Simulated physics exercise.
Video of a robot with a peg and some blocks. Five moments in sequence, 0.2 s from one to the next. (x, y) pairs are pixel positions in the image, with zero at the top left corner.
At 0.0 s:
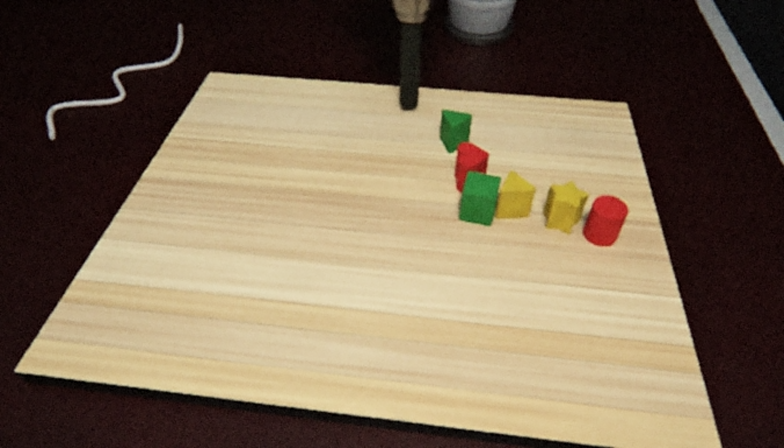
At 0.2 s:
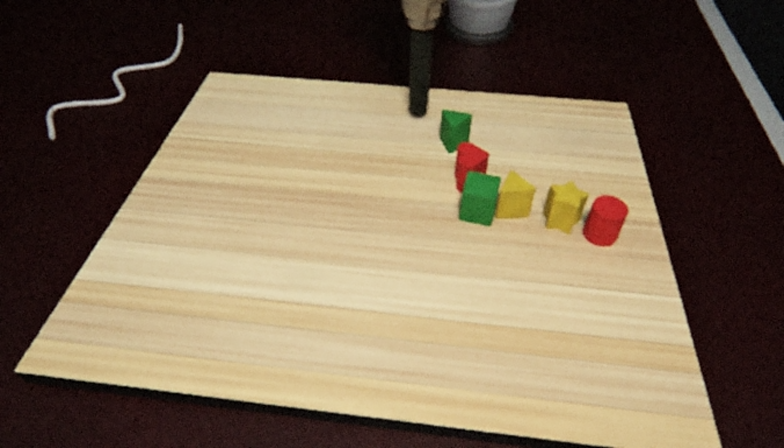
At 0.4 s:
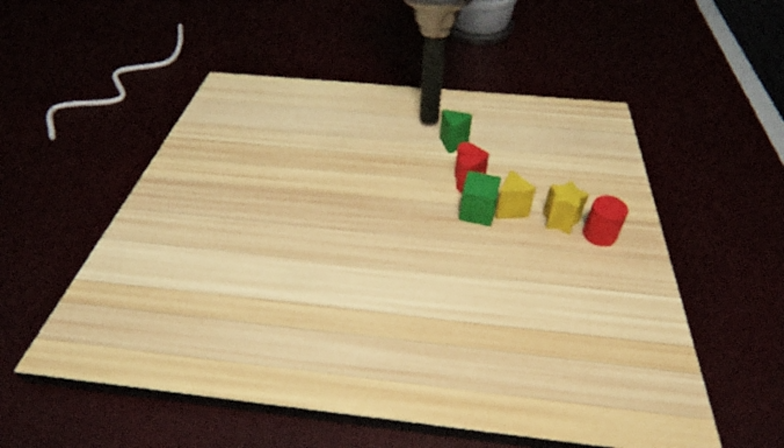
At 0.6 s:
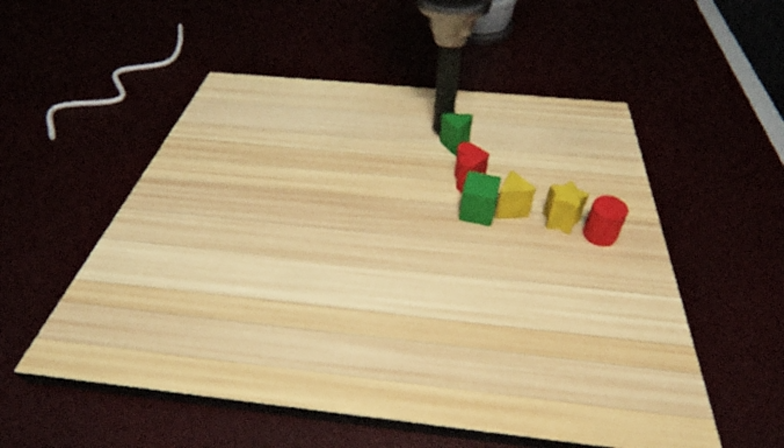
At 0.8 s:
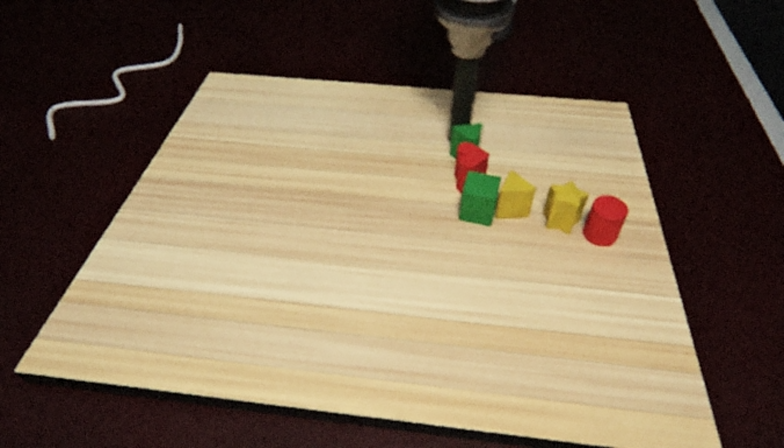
In this clip, a dark peg held by a robot moves right and toward the viewer over a wooden board, then nudges a green triangular block slightly toward a red block, while the other red, green and yellow blocks stay still.
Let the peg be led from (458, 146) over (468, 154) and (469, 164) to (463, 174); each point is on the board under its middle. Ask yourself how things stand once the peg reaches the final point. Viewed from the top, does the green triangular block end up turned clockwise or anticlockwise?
From above, it turns counterclockwise.
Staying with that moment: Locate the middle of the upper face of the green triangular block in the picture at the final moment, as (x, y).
If I read the scene right, the answer is (492, 153).
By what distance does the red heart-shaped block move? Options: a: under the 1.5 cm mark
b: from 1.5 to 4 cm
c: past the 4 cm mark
Correct choice: B.
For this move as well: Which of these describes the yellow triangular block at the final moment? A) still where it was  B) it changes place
The correct letter is A.
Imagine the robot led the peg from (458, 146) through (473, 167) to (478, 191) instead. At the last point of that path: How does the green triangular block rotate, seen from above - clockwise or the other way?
The answer is counter-clockwise.
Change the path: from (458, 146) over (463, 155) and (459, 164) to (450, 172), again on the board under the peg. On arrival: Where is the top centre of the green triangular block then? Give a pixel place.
So, by the moment the path ends, you'll find the top centre of the green triangular block at (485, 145).
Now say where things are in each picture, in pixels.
In the first frame, tip of the peg at (409, 103), middles of tops, green triangular block at (456, 116), red heart-shaped block at (472, 154), green four-sided block at (482, 184), yellow triangular block at (516, 183).
In the second frame, peg at (418, 110), nothing pushed.
In the third frame, peg at (430, 118), nothing pushed.
In the fourth frame, peg at (443, 128), green triangular block at (458, 119).
In the fifth frame, peg at (459, 140), green triangular block at (470, 130), red heart-shaped block at (472, 154), green four-sided block at (482, 184), yellow triangular block at (516, 183).
What follows on the original path. Halfway along, peg at (471, 153); green triangular block at (485, 143); red heart-shaped block at (471, 155).
At the end, peg at (464, 168); green triangular block at (492, 153), turned 20° anticlockwise; red heart-shaped block at (465, 164); green four-sided block at (483, 189), turned 20° anticlockwise; yellow triangular block unmoved.
